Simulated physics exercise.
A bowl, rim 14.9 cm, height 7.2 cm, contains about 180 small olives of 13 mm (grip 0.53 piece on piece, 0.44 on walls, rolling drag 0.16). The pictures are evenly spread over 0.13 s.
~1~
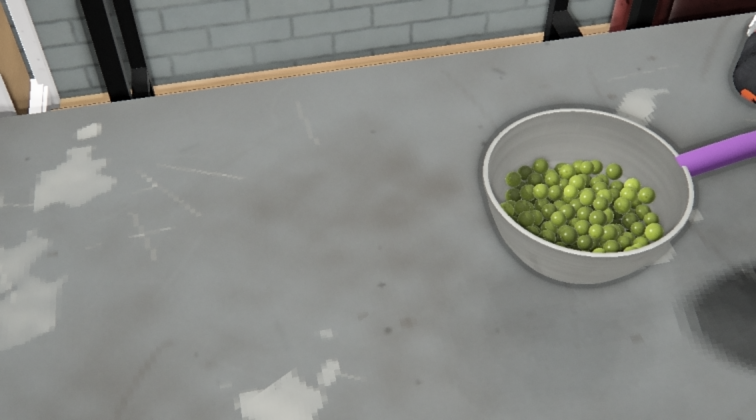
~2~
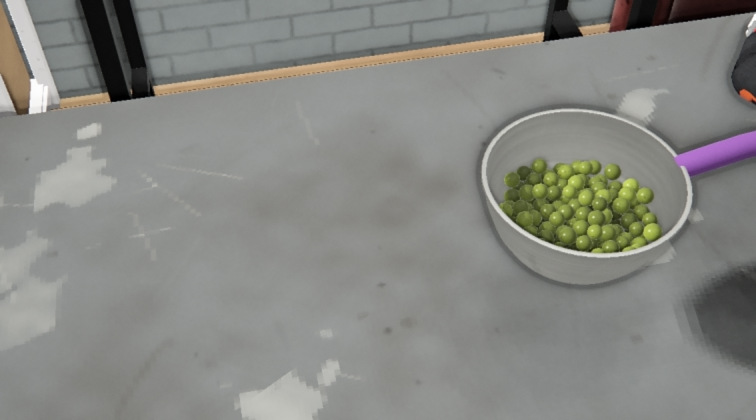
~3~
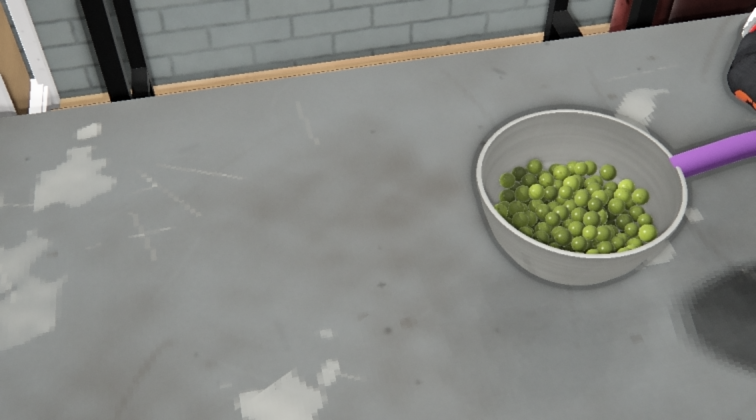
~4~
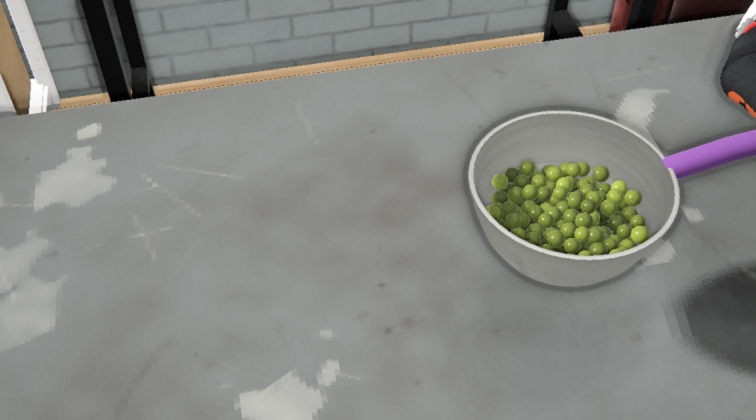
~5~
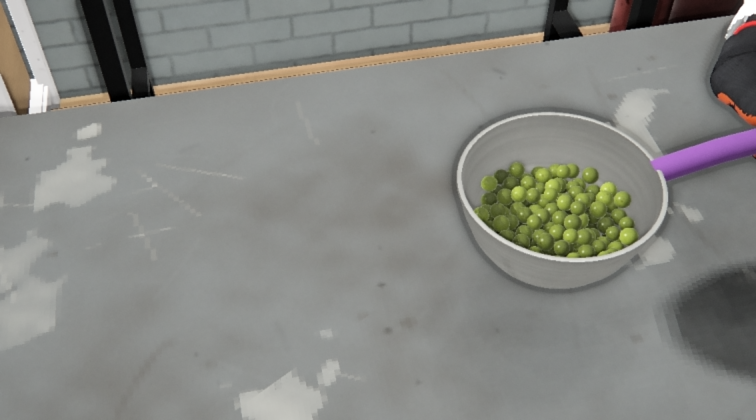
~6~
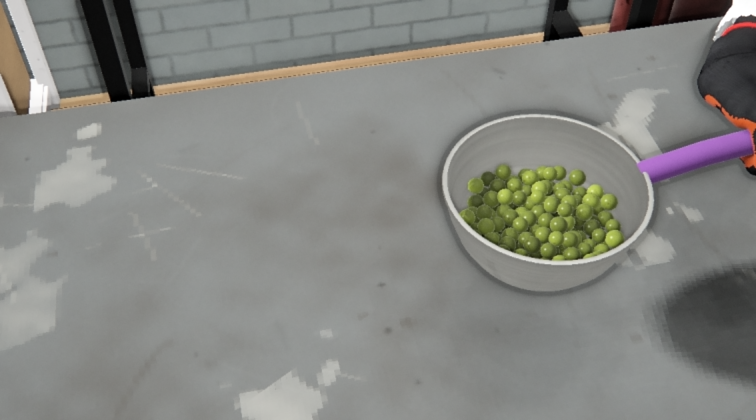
A bowl of green olives with a purple handle slides slowly left across the grey table.
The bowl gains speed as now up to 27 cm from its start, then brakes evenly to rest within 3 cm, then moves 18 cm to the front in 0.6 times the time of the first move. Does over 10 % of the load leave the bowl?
Lost: Below.
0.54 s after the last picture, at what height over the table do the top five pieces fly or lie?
Roughly 18 cm.
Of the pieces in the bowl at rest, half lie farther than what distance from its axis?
Some 4.0 cm.
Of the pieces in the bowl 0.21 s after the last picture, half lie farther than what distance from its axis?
Some 3.5 cm.
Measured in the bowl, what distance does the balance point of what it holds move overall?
Roughly 1.5 cm.
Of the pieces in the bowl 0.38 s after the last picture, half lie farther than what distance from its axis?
About 4.0 cm.
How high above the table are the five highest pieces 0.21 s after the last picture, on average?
About 16 cm.
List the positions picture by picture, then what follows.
In the first picture, bowl at (567, 259); tilt 0 degrees; moved 0.0 cm; leading edge at (491, 192); top of the load at (562, 170).
In the second picture, bowl at (565, 259); tilt 0 degrees; moved 0.1 cm; leading edge at (489, 192); top of the load at (561, 171).
In the third picture, bowl at (561, 260); tilt 0 degrees; moved 0.5 cm; leading edge at (484, 193); top of the load at (556, 171).
In the fourth picture, bowl at (554, 262); tilt 0 degrees; moved 1.1 cm; leading edge at (476, 195); top of the load at (549, 172).
In the fifth picture, bowl at (543, 265); tilt 0 degrees; moved 2.0 cm; leading edge at (464, 197); top of the load at (538, 174).
In the sixth picture, bowl at (530, 268); tilt 0 degrees; moved 3.1 cm; leading edge at (449, 199); top of the load at (525, 176).
Then, 0.21 s after the last picture, tilt 0 degrees; bowl 100 %; middle of all pieces near (291, 270).
Then, 0.38 s after the last picture, tilt 0 degrees; bowl 100 %; middle of all pieces near (152, 319).
Then, 0.54 s after the last picture, tilt 0 degrees; bowl 100 %.
Then, 0.69 s after the last picture, tilt 0 degrees; bowl 100 %.
In the end, bowl 100 %.
